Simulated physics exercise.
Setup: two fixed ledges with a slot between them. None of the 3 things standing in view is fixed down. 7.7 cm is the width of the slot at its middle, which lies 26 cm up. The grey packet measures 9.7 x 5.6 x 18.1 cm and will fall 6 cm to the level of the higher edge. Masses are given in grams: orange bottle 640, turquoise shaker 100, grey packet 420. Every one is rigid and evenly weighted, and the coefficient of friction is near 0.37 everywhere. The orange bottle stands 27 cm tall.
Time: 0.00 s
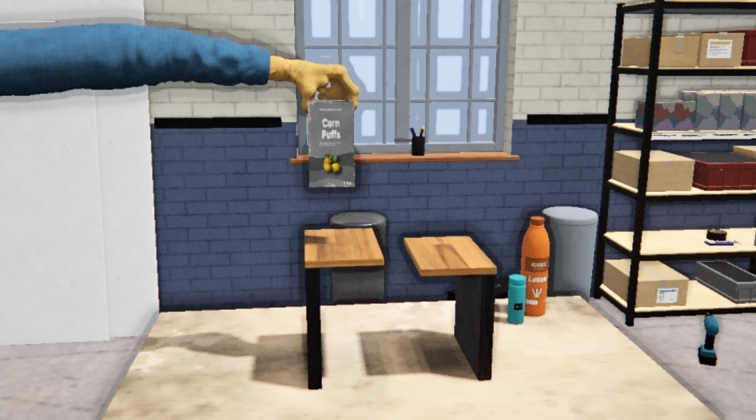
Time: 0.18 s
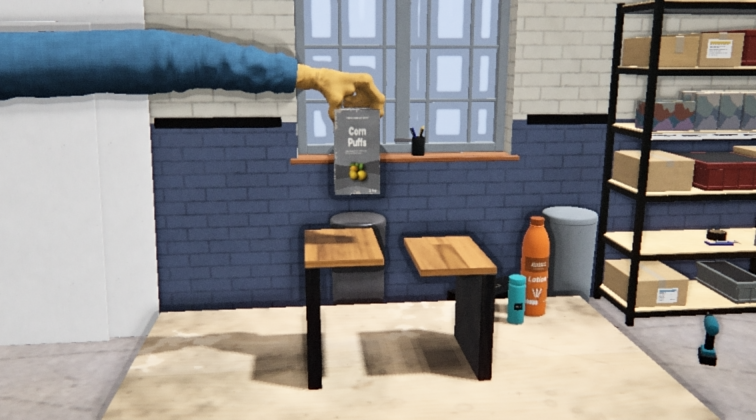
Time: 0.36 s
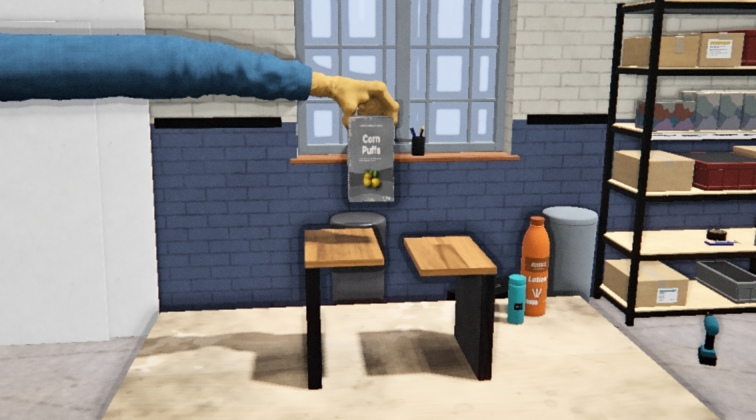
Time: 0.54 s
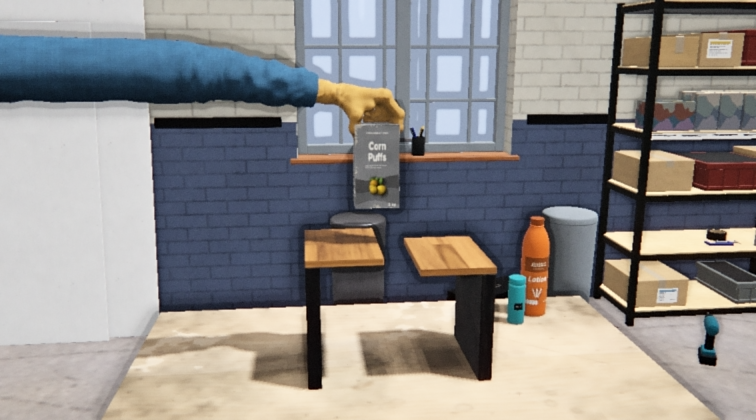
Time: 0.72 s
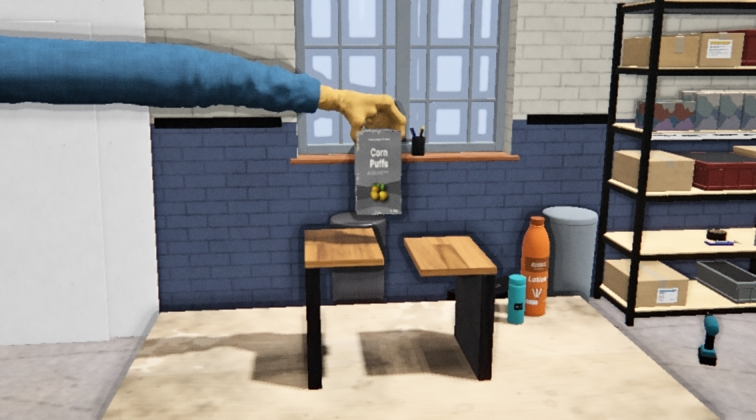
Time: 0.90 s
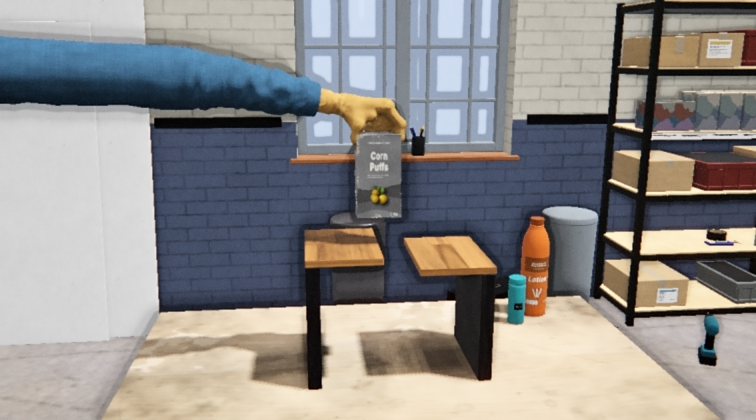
A hand at the end of a blue-sleeved arm carries a grey Corn Puffs packet a short way right and down above two small wooden-topped tables, slowing until it hovers nearly still, while the orange bottle and turquoise shaker stay put.
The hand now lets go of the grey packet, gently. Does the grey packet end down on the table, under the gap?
The packet stays up.
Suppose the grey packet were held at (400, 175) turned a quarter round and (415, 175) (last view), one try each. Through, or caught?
In the first case it falls through; in the second case it gets stuck.
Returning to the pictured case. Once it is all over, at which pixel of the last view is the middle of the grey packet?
Near (430, 231).
By 1.10 s, grey packet 5 cm from its spot near (378, 197).
By 1.50 s, grey packet tilted 23° near (394, 205).
By 1.60 s, grey packet tilted 52° near (411, 218).
By 1.70 s, grey packet on its side near (427, 230).
When it is over (2.1 s), lying over on the stand or table, grey packet; the other 2 within 4 cm of the start. End places, in pixels of the last picture, grey packet near (430, 231). The packet is caught.
